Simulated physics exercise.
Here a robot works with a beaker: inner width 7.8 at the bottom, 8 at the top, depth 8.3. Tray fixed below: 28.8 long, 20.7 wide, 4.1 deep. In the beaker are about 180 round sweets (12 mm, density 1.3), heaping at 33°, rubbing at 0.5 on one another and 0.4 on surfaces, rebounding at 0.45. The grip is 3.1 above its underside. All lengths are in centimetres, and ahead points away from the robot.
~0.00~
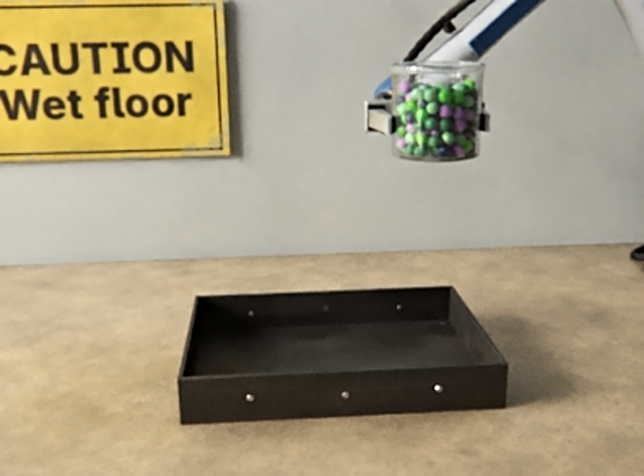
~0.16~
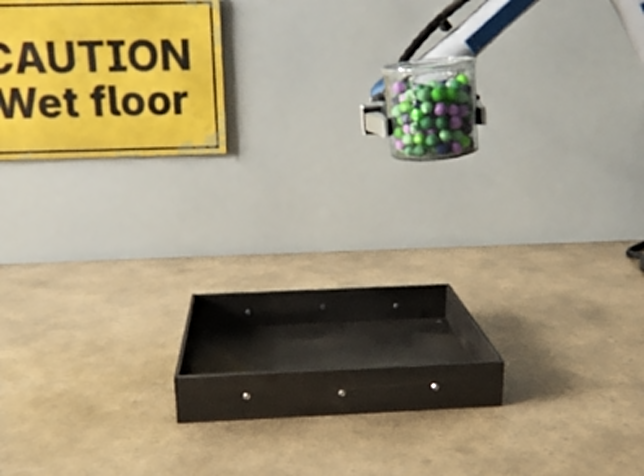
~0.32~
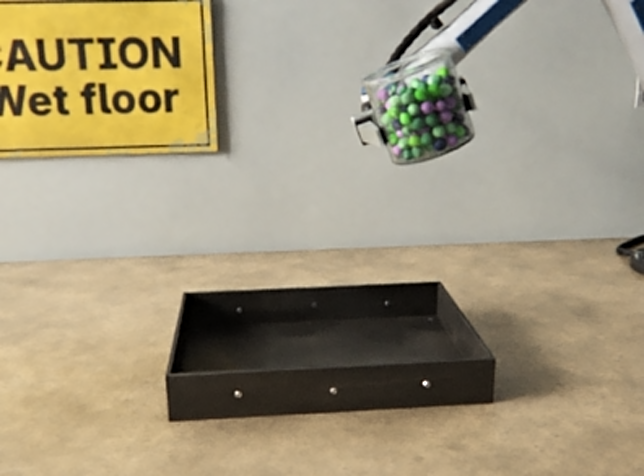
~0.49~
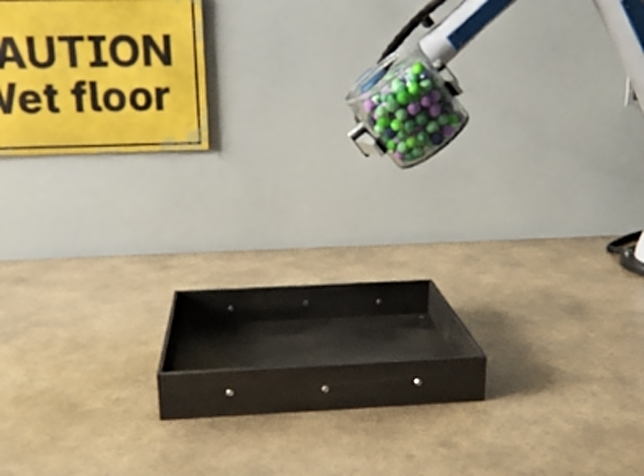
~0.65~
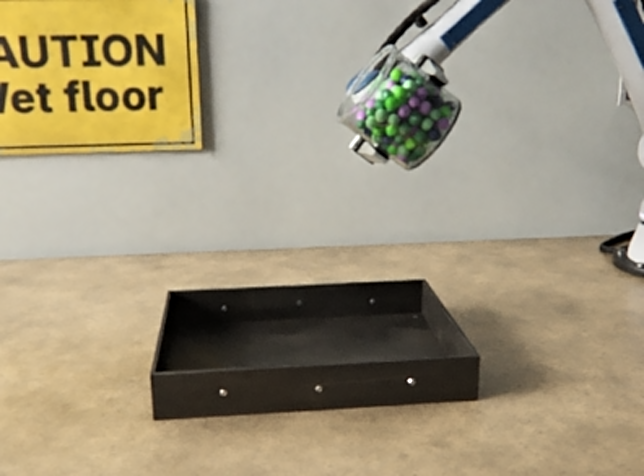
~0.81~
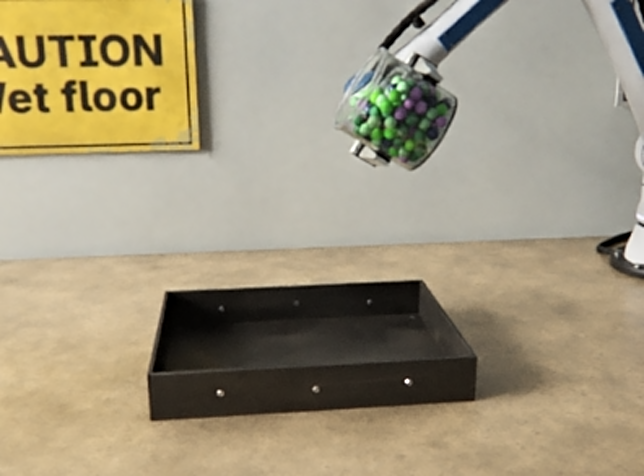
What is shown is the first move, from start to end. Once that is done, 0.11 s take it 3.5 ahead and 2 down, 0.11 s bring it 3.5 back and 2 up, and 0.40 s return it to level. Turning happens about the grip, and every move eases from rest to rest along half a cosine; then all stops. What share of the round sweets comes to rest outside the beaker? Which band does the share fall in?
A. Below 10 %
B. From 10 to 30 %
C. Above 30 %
A.
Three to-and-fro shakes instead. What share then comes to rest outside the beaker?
I'd expect close to 10 per cent then.
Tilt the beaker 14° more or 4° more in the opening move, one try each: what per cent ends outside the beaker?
I'd say close to 15 and 10 per cent, in that order.
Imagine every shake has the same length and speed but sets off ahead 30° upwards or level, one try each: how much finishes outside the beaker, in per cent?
It comes to around 25 per cent on the first try and around 15 per cent on the second.
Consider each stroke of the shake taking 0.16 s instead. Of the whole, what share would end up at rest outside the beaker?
About 0 per cent in that case.
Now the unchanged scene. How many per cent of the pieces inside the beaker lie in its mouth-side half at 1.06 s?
Around 40 in a hundred.
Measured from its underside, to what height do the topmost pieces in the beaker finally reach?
I'd say near 8.5 cm from the bottom.
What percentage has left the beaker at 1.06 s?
5 %.
After 1.06 s, tilted 57° forward, highest piece 28 above the table; 169 in the beaker, 6 in flight or on a rim.
After 1.31 s, tilted 13° forward, highest piece 29 above the table; 169 in the beaker, 6 in the tray.
After 1.63 s, level, highest piece 30 above the table; 169 in the beaker, 6 in the tray.
After 2.68 s, level, highest piece 30 above the table; 169 in the beaker, 6 in the tray.
At rest, 169 in the beaker, 6 in the tray. That is 3 % outside the beaker.
